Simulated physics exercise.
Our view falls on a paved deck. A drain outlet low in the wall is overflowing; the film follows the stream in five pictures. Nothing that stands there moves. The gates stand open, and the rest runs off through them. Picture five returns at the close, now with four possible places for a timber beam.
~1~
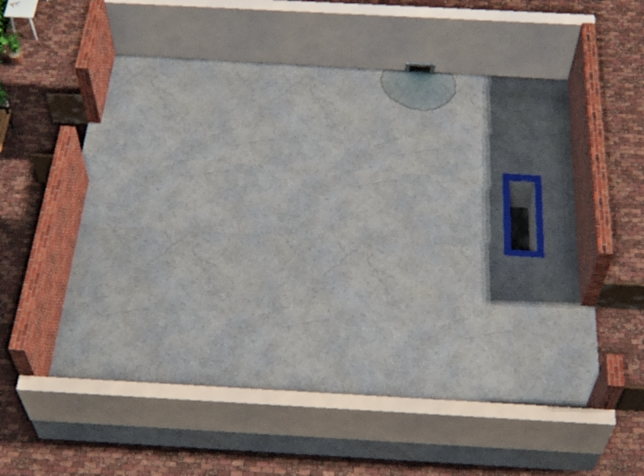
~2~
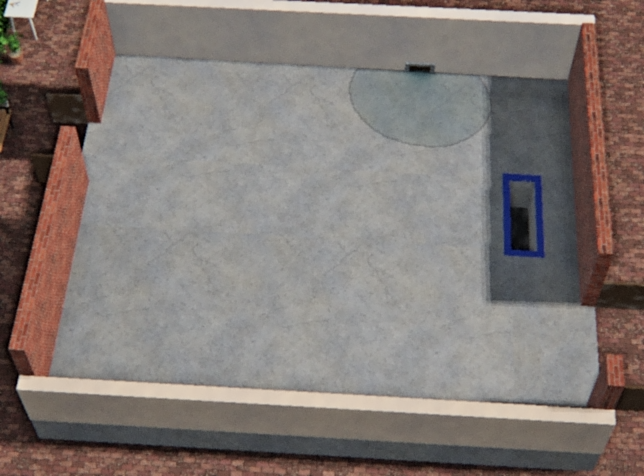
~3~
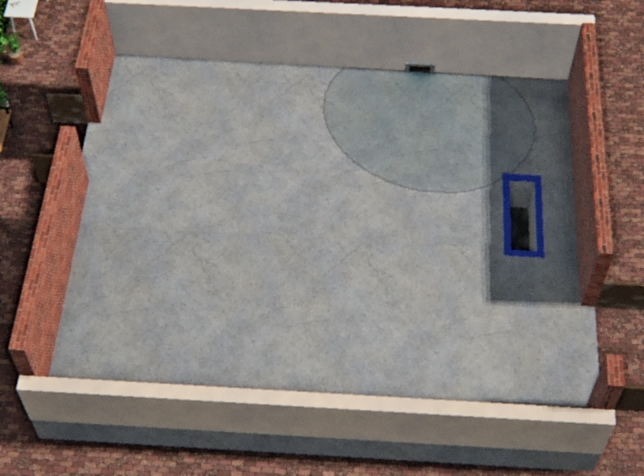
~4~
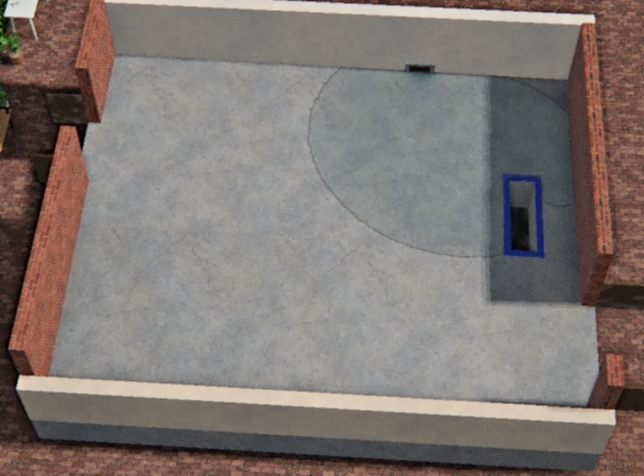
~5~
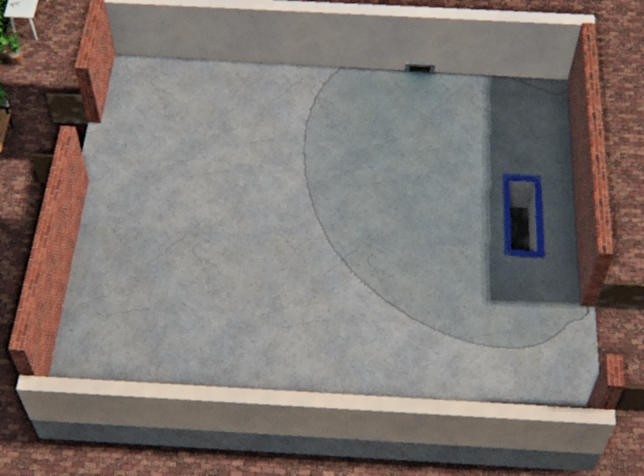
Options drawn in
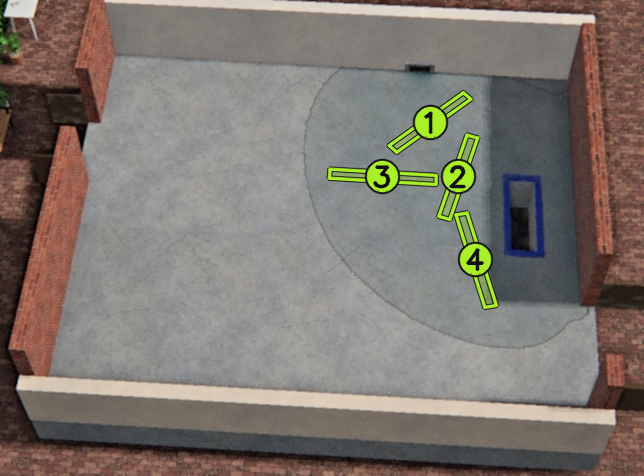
On a paved deck with low walls, a patch of water spread from an outlet in the back wall, widening toward the front and right until it surrounded the blue-edged drain pit.
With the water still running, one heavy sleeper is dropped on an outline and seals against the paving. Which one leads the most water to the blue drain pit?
The answer is spot 3.
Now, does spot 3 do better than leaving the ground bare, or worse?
Better.
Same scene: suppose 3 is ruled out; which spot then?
Spot 4.
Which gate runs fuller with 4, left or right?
More leaves on the right.
On the marked copy, 1 from (392, 148) to (467, 95); 2 from (444, 217) to (472, 136); 3 from (329, 173) to (436, 179); 4 from (461, 213) to (490, 306).
If 1 is chosen, about 14 % of the stream runs into the blue drain pit, about 85 % out by the gates.
If 2 is chosen, about 16 % of the stream runs into the blue drain pit, about 84 % out by the gates.
If 3 is chosen, about 61 % of the stream runs into the blue drain pit, about 37 % out by the gates.
If 4 is chosen, about 40 % of the stream runs into the blue drain pit, about 60 % out by the gates.
